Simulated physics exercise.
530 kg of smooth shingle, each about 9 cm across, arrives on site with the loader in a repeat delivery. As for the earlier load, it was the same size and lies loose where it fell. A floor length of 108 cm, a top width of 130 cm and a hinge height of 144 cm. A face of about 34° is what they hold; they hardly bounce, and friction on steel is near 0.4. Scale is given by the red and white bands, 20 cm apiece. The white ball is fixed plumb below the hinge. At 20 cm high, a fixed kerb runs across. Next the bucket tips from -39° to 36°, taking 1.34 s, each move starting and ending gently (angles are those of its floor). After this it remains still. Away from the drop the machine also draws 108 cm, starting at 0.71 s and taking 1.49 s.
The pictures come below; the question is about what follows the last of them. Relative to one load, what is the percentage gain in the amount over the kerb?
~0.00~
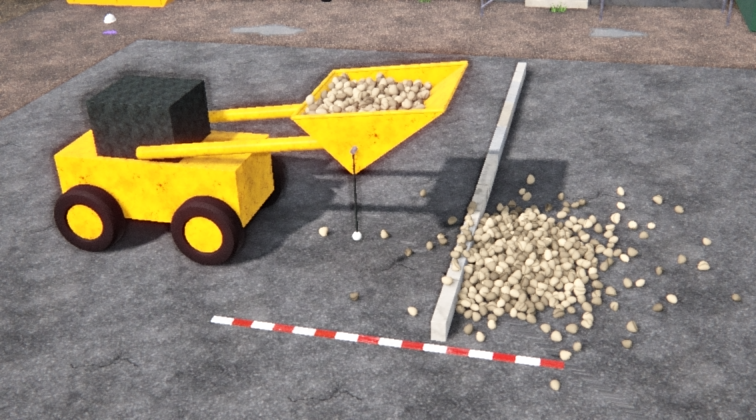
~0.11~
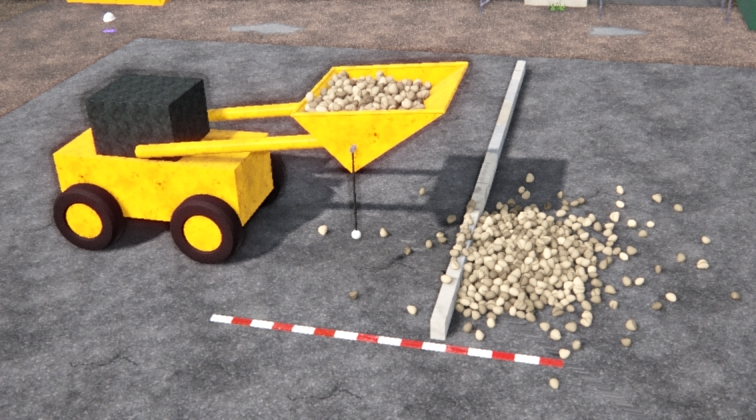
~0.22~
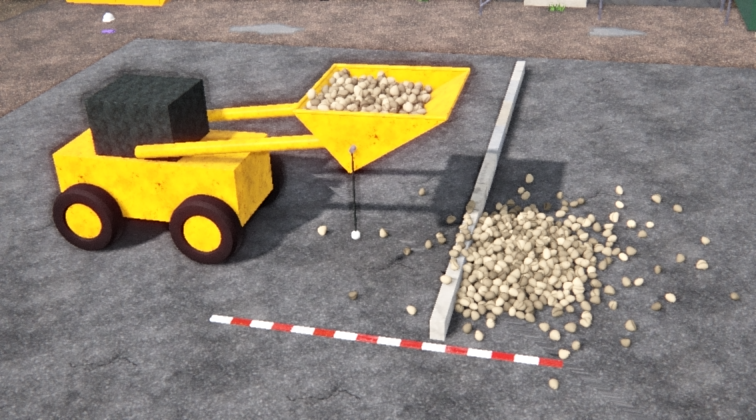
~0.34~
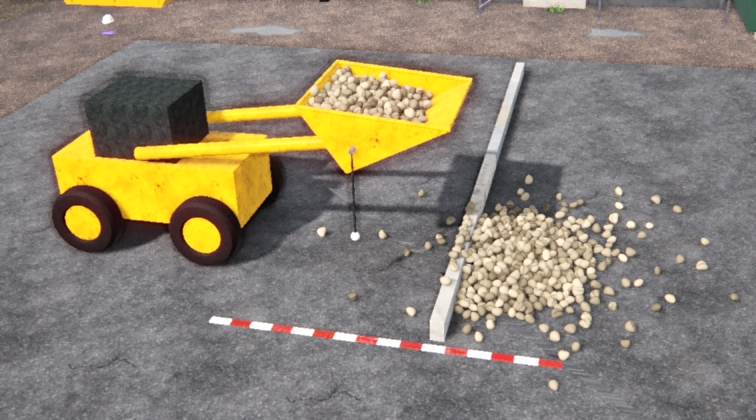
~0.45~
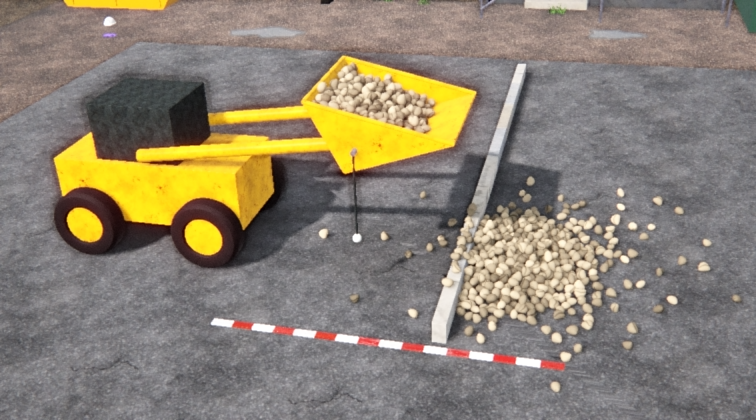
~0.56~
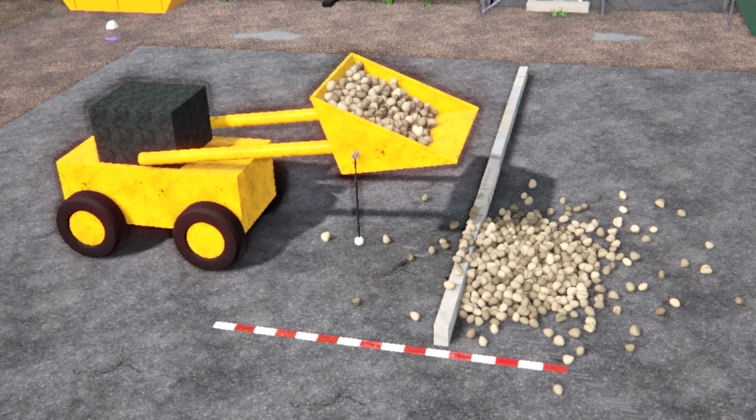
A gain of about 3 per cent.
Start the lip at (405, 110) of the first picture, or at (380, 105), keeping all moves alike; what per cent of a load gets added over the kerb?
I'd say close to 0 per cent for one and close to 0 per cent for the other, in that order.
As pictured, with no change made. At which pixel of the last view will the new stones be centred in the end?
The middle ends up near (421, 250).
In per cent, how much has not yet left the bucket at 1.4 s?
Roughly 30 per cent is still inside.
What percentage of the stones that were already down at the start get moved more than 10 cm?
Close to 0 in a hundred of them.
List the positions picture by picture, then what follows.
The first picture shows lip at (444, 110), floor tilted -39°, highest stones at (381, 86). The earlier load is highest near (472, 242), 25 cm above ground level, 5 % on this side of the kerb, 95 % over the kerb.
In the second picture, the bucket is at -38°, its lip at (444, 111); the top of the load is at (376, 86); the stones move at 0.1 m/s on average.
The third picture shows lip at (447, 118), floor tilted -33°, highest stones at (348, 83); the stones move at 0.2 m/s on average.
In the fourth picture, the bucket is at -27°, its lip at (449, 130); the top of the load is at (346, 79); the stones move at 0.3 m/s on average.
In the fifth picture, the bucket is at -19°, its lip at (454, 145); the top of the load is at (349, 75); the stones move at 0.3 m/s on average.
In the sixth picture, the bucket is at -11°, its lip at (456, 162); the top of the load is at (356, 75); the stones move at 0.4 m/s on average.
After 1.0 s the floor is at 25°; in per cent of one load, 100 in the bucket, 5 on this side of the kerb, 95 over the kerb; the foremost stones are at (708, 257).
After 1.4 s the floor is at 36°; in per cent of one load, 30 in the bucket, 74 on this side of the kerb, 96 over the kerb; the foremost stones are at (708, 257).
After 2.7 s the floor is at 36°; in per cent of one load, 0 in the bucket, 101 on this side of the kerb, 98 over the kerb; the foremost stones are at (708, 257).
After 5.5 s the floor is at 36°; in per cent of one load, 0 in the bucket, 101 on this side of the kerb, 98 over the kerb; the foremost stones are at (708, 257). Net gain over the kerb, 3.
